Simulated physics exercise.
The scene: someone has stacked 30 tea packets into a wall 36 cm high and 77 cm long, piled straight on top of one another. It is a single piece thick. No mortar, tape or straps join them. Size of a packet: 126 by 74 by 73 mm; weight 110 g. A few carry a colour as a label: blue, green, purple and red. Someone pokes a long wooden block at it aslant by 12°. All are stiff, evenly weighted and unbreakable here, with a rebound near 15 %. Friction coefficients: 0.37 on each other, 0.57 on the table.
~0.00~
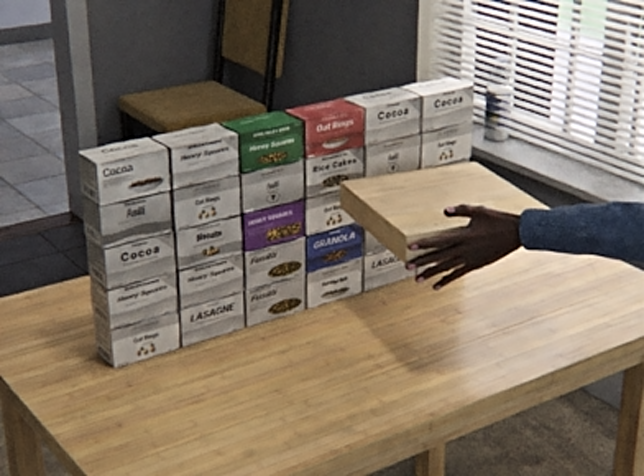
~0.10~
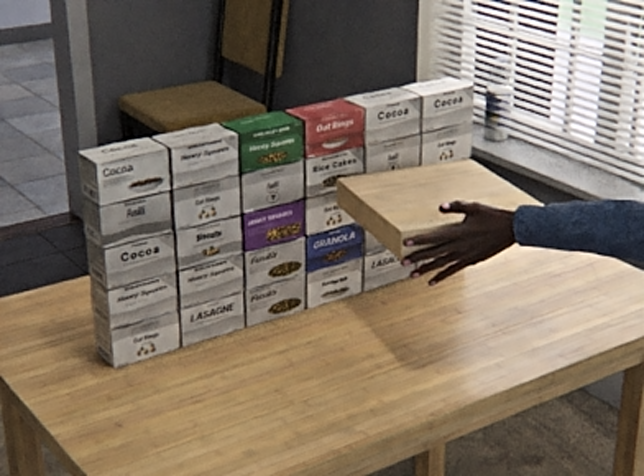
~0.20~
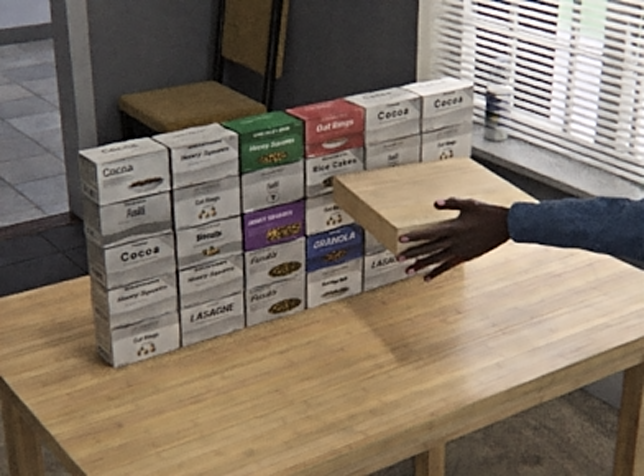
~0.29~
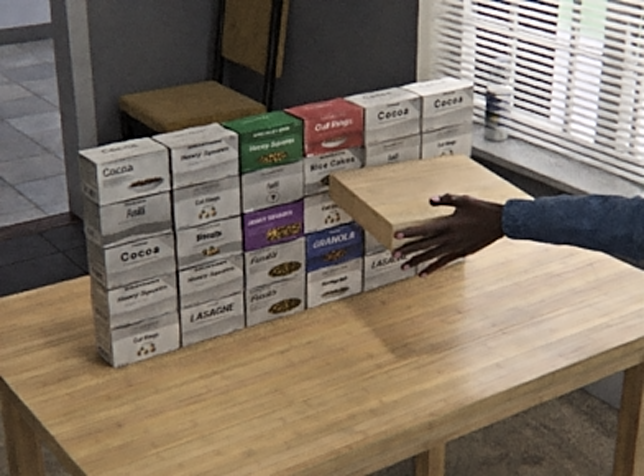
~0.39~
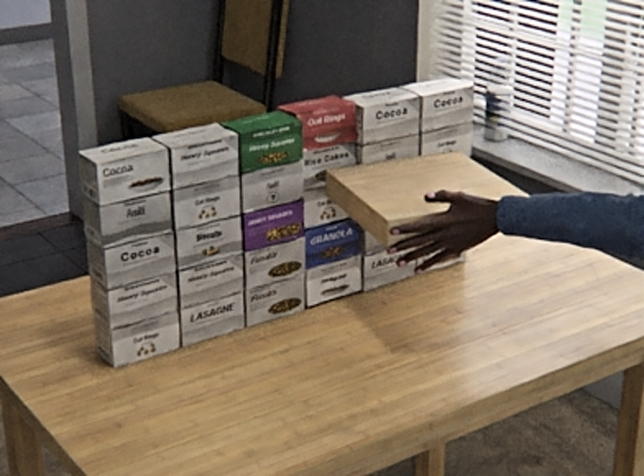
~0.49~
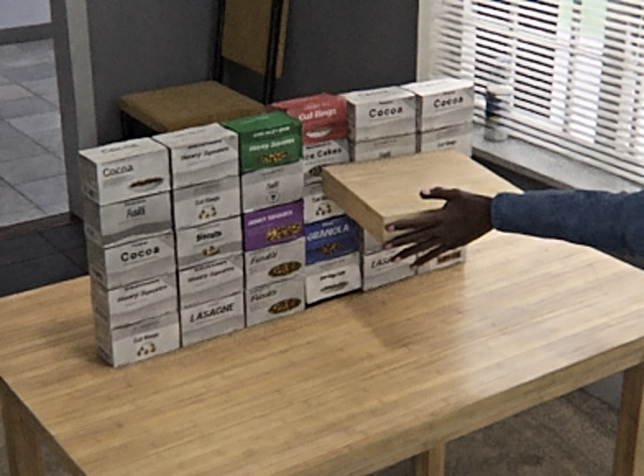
A hand pushes a wooden block into a wall of stacked boxes, slightly shifting several.
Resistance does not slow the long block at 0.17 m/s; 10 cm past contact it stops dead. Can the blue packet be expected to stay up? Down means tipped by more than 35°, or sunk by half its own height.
The blue packet drops.
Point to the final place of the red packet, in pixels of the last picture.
Near (97, 439).
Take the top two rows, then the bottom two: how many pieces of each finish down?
Top 6, bottom 6.
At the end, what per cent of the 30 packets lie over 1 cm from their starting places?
50 per cent.
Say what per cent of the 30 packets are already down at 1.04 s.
35 per cent by then.
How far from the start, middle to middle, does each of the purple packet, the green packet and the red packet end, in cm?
Moved: Purple 0, green 0, red 134.
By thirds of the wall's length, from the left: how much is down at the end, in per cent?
Left 0, middle 50, right 100 per cent.
After 0.78 s, none of the 30 packets down, 15 disturbed; blue packet 29° from how it stood; red packet 29° from how it stood, 26 mm lower.
After 1.04 s, 10 of the 30 packets down; blue packet on its side; red packet on its side.
After 1.34 s, 15 of the 30 packets down; blue packet on its side; red packet 29° from how it stood, 1.02 m lower.
After 1.76 s, 15 of the 30 packets down; blue packet on its side; red packet 1.04 m lower.
In the end (2.1 s), 15 of the 30 packets down; blue packet on its side; red packet 1.04 m lower; green packet unmoved. From the last view, middles, blue packet near (277, 247), red packet near (97, 440).
